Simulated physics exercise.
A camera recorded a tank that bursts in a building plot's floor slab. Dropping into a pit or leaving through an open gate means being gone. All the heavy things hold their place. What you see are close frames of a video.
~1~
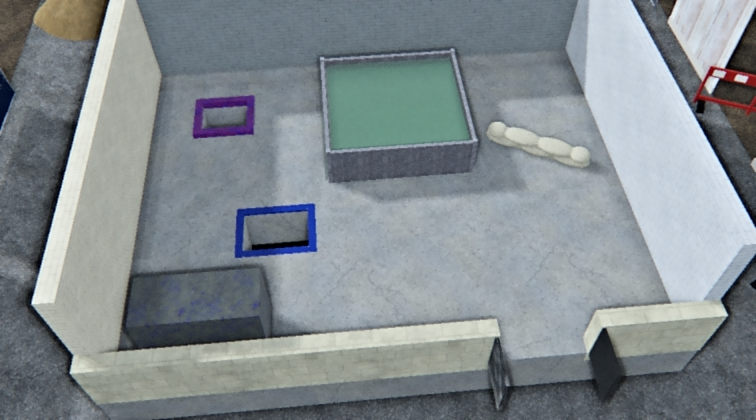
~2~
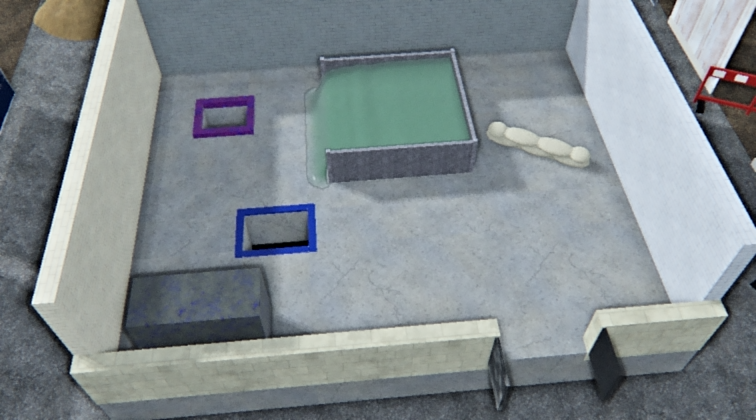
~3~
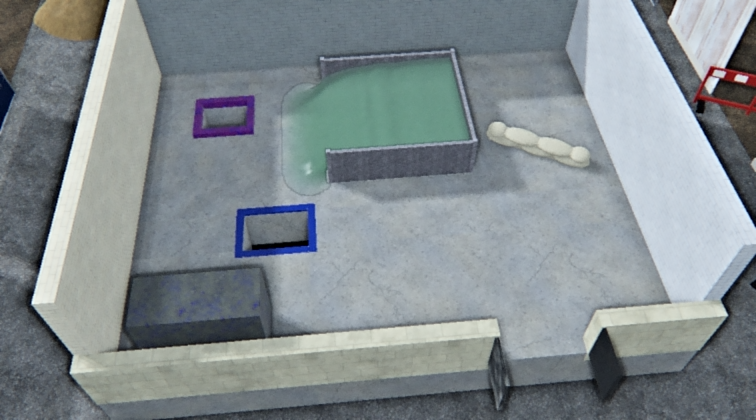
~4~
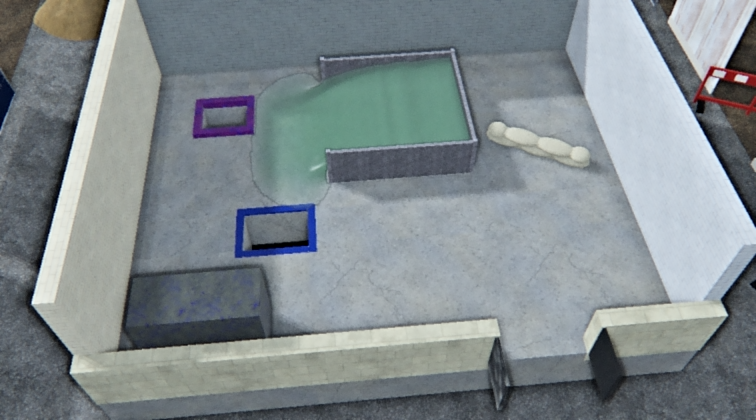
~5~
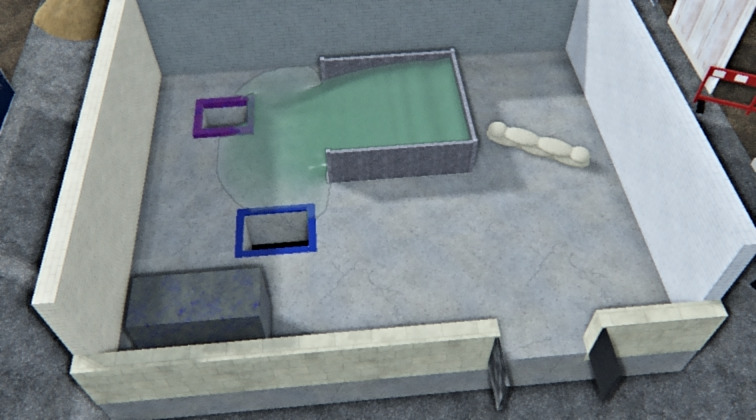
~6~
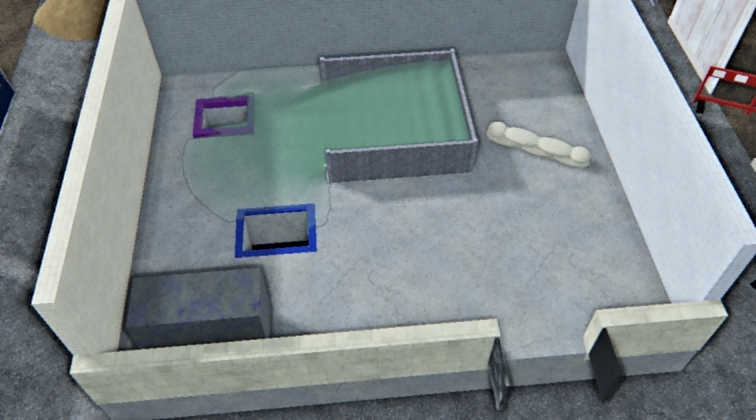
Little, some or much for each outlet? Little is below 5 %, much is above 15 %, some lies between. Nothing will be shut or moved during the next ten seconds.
The gate gets little. The purple pit gets much. The blue pit gets much.
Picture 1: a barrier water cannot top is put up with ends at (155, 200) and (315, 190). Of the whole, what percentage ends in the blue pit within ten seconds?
Blue: 2 %.
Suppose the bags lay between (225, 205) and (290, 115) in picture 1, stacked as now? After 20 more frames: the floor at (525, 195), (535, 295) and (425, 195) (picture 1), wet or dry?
Spared, spared, spared.
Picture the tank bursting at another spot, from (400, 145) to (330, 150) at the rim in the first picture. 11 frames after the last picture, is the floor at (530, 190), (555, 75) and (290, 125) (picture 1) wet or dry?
First point spared, second point spared, third point spared.
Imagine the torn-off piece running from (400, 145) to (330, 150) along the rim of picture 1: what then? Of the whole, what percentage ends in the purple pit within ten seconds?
Approximate share, purple: 0 in a hundred.
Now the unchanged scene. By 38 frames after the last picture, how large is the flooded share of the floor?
Roughly 70 percent.
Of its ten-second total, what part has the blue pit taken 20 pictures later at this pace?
Share by then: 20 in a hundred.
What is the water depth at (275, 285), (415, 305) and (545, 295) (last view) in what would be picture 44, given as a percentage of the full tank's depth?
16, 6, 4 %.
A moment on, water covers 25 % of the floor; the gate 0 %, the purple pit 5 %, the blue pit 1 %.
Next, water covers 30 % of the floor; the gate 0 %, the purple pit 9 %, the blue pit 2 %.
Then, water covers 35 % of the floor; the gate 0 %, the purple pit 15 %, the blue pit 4 %.
Later, water covers 70 % of the floor; the gate 0 %, the purple pit 20 %, the blue pit 7 %.
In the end, water covers 95 % of the floor; the gate 1 %, the purple pit 20 %, the blue pit 17 %.
